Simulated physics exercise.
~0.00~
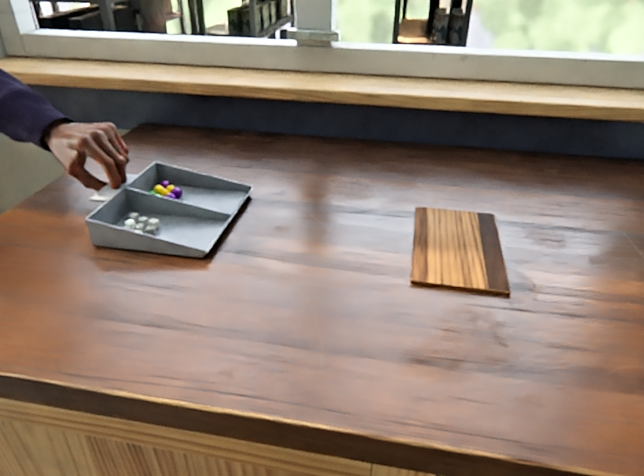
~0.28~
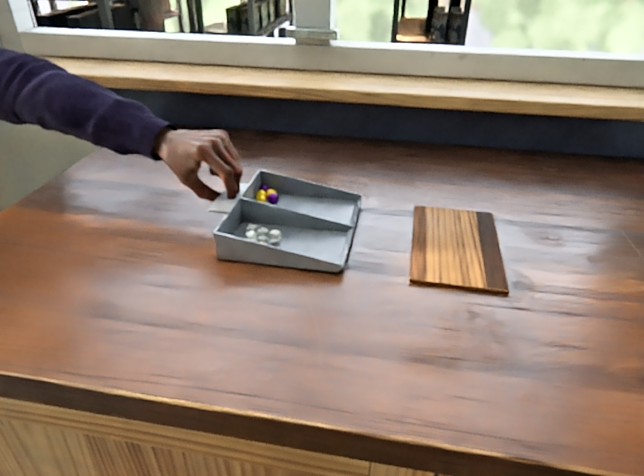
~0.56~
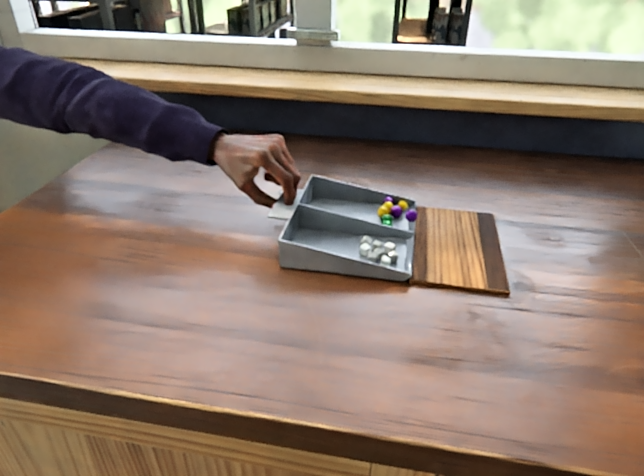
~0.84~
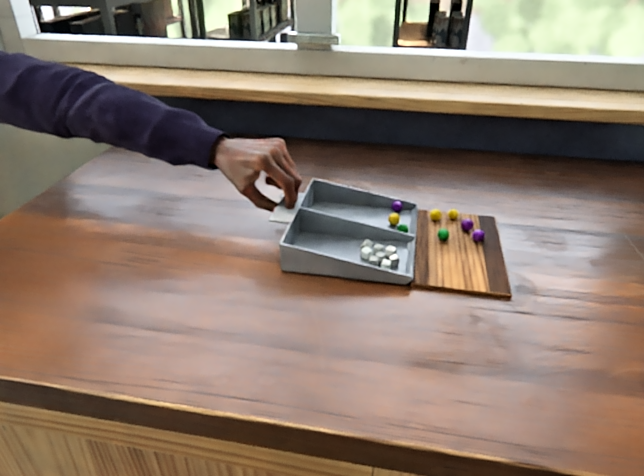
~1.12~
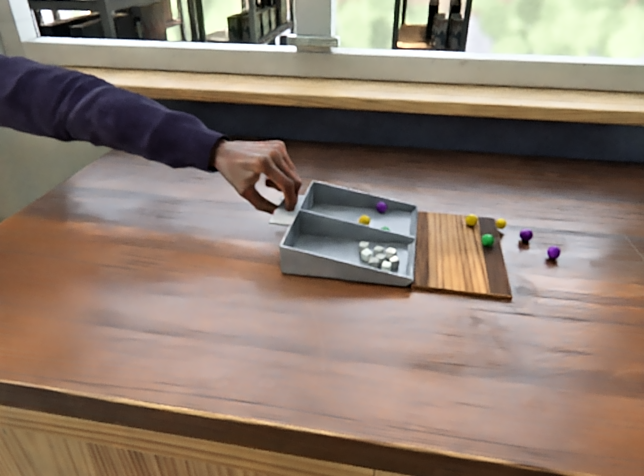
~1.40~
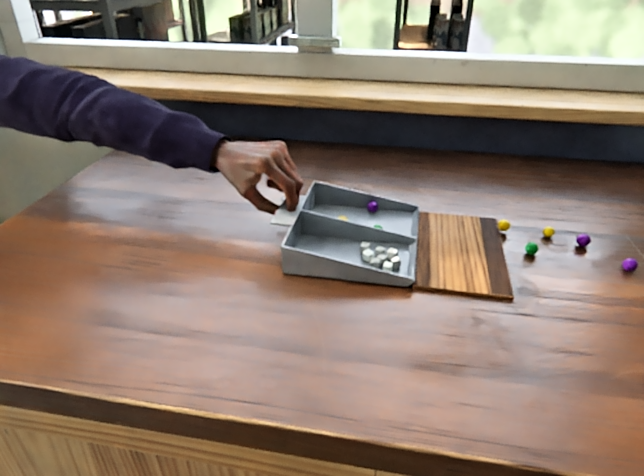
A hand slides a divided tray against a flat board, and colored balls roll out across it.
